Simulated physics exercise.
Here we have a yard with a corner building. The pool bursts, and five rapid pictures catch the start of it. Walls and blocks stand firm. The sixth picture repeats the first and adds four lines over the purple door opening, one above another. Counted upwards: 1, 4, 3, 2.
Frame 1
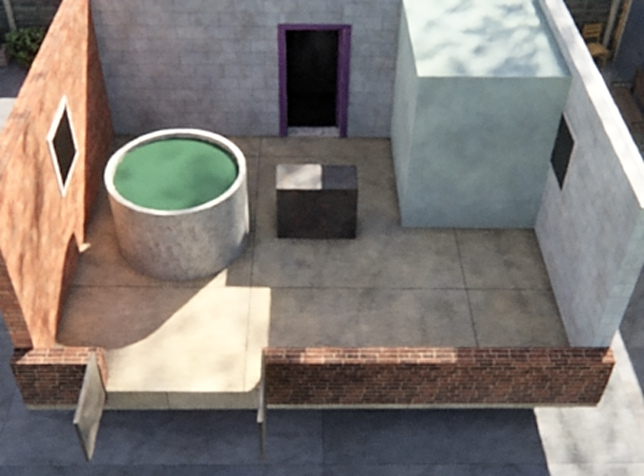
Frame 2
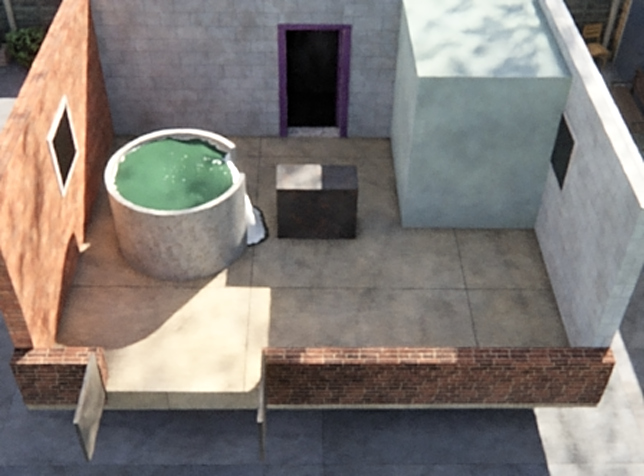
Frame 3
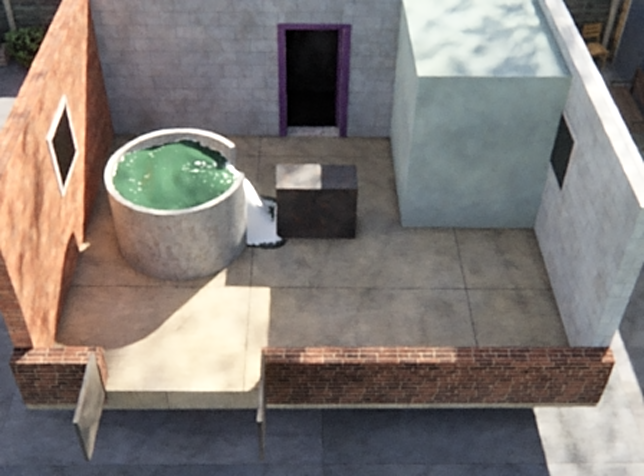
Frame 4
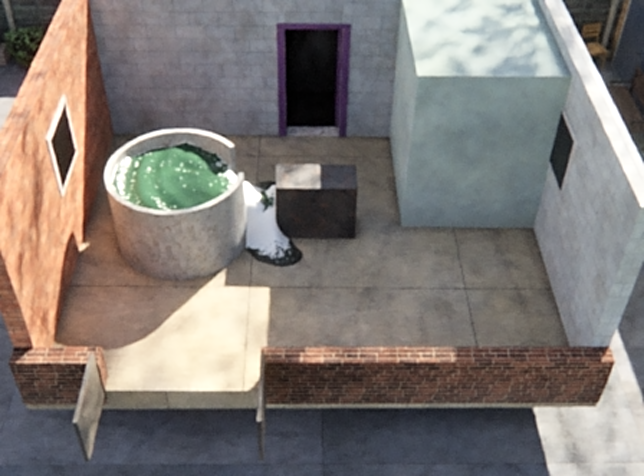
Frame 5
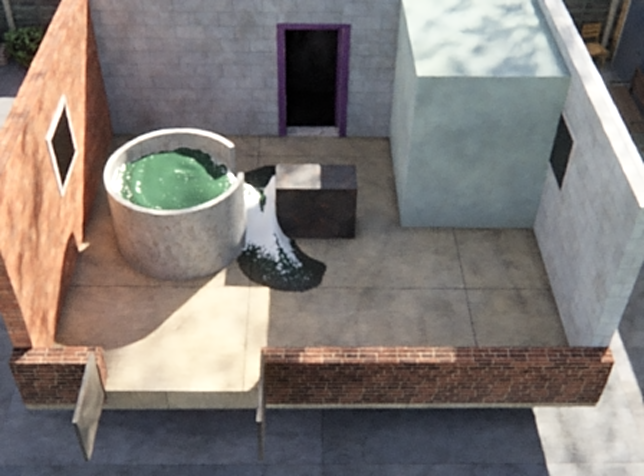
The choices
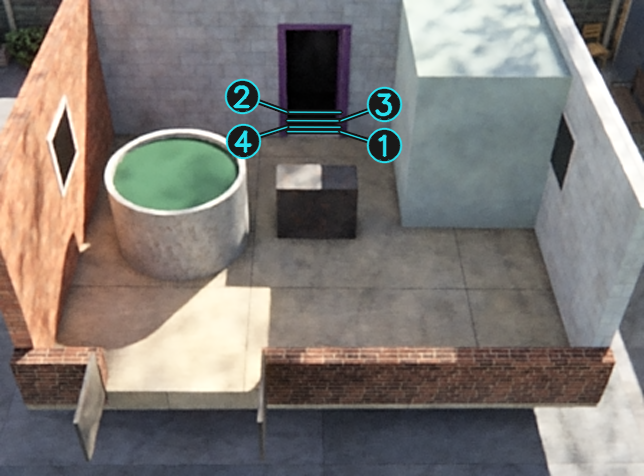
Green water in a round pool pours through a gap and spreads across the yard floor.
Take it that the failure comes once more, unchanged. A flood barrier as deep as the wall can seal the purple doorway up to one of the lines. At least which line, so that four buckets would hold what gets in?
The limit is 3.
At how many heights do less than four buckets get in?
Two.
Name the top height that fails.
4 it is.
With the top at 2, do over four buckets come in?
No.
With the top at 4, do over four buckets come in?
Yes, that goes wrong.
On the marked copy, 1 at (313, 131); 2 at (313, 112); 3 at (313, 120); 4 at (313, 127); from the bottom up 1, 4, 3, 2.
For height 1, dozens of bucketfuls pour in.
For height 2, nothing gets over.
For height 3, a bucket or two gets in.
For height 4, about 15 bucketfuls get in.
